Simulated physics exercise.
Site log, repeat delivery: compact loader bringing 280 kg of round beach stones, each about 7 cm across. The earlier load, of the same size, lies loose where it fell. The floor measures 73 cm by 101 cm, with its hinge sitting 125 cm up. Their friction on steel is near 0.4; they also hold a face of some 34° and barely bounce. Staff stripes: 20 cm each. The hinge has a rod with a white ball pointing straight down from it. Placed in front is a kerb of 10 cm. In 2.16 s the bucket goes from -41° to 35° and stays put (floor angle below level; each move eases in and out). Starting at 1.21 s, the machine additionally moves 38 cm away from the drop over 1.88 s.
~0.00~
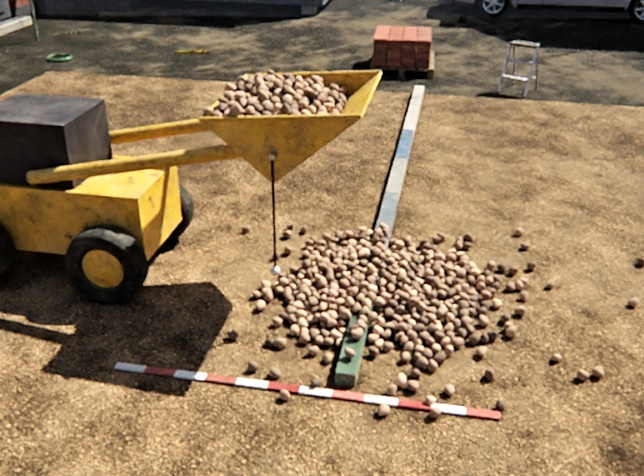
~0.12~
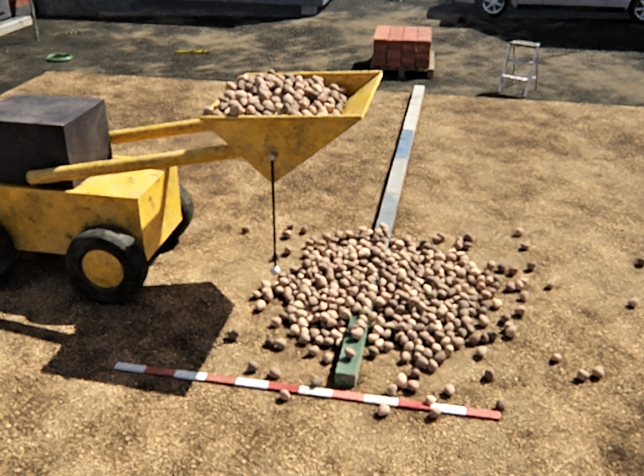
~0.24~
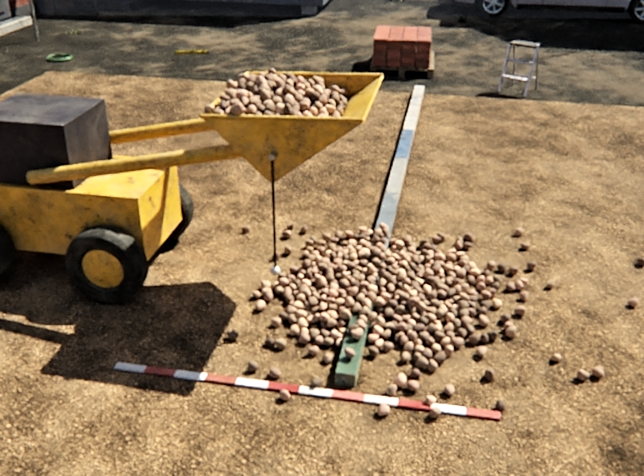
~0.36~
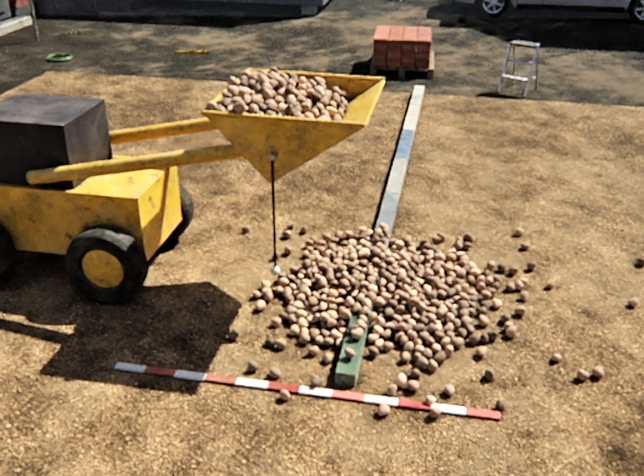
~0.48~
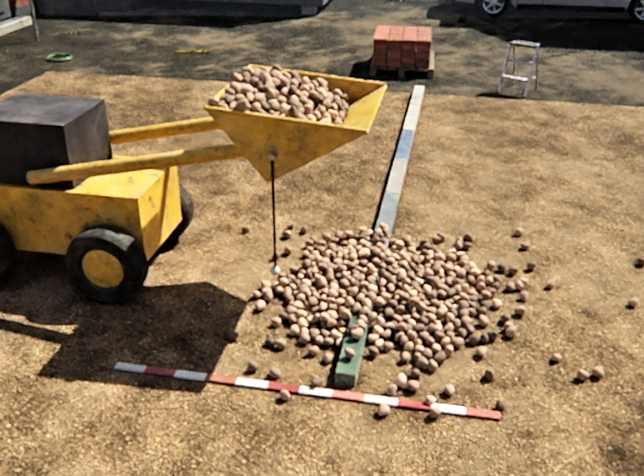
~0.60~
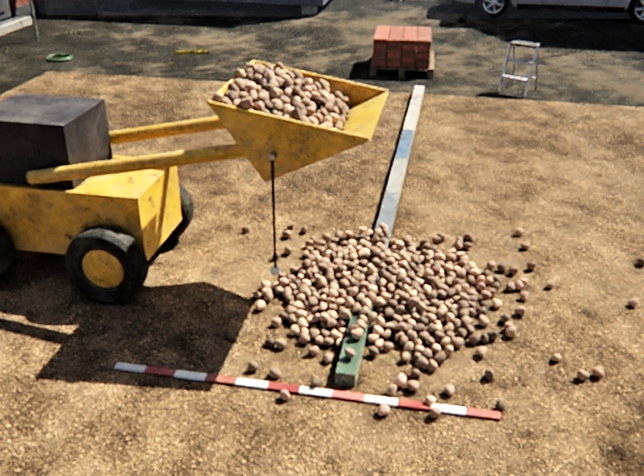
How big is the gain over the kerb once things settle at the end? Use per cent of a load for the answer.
The gain is about 66 per cent of a load.
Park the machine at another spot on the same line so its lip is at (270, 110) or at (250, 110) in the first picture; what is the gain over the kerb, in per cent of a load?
Near 0 in a hundred first, near 0 in a hundred second.
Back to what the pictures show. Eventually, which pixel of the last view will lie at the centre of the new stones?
They come to rest centred about (395, 278).
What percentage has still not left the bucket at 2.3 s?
Around 10 per cent of the load is still inside.
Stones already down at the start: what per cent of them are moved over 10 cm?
Roughly 10 % of them.
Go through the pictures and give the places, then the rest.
The bucket is at -41°, its lip at (361, 116); the top of the load is at (280, 83). The earlier load is highest near (364, 267), 17 cm above ground level, 48 % on this side of the kerb, 52 % over the kerb, in the first frame.
Lip at (362, 117), floor tilted -40°, highest stones at (280, 82); the stones move at 0.0 m/s on average, in the second frame.
Lip at (363, 120), floor tilted -38°, highest stones at (277, 82); the stones move at 0.1 m/s on average, in the third frame.
Lip at (365, 125), floor tilted -35°, highest stones at (272, 81); the stones move at 0.1 m/s on average, in the fourth frame.
Lip at (367, 132), floor tilted -31°, highest stones at (259, 78); the stones move at 0.1 m/s on average, in the fifth frame.
The bucket is at -27°, its lip at (369, 140); the top of the load is at (260, 75); the stones move at 0.1 m/s on average, in the sixth frame.
After 1.6 s the floor is at 23°; in per cent of one load, 85 in the bucket, 60 on this side of the kerb, 56 over the kerb; the foremost stones are at (576, 303).
After 2.3 s the floor is at 35°; in per cent of one load, 12 in the bucket, 87 on this side of the kerb, 101 over the kerb; the foremost stones are at (576, 303).
After 3.5 s the floor is at 35°; in per cent of one load, 0 in the bucket, 82 on this side of the kerb, 118 over the kerb; the foremost stones are at (576, 303).
After 6.0 s the floor is at 35°; in per cent of one load, 0 in the bucket, 82 on this side of the kerb, 118 over the kerb; the foremost stones are at (576, 303). Net gain over the kerb, 66.
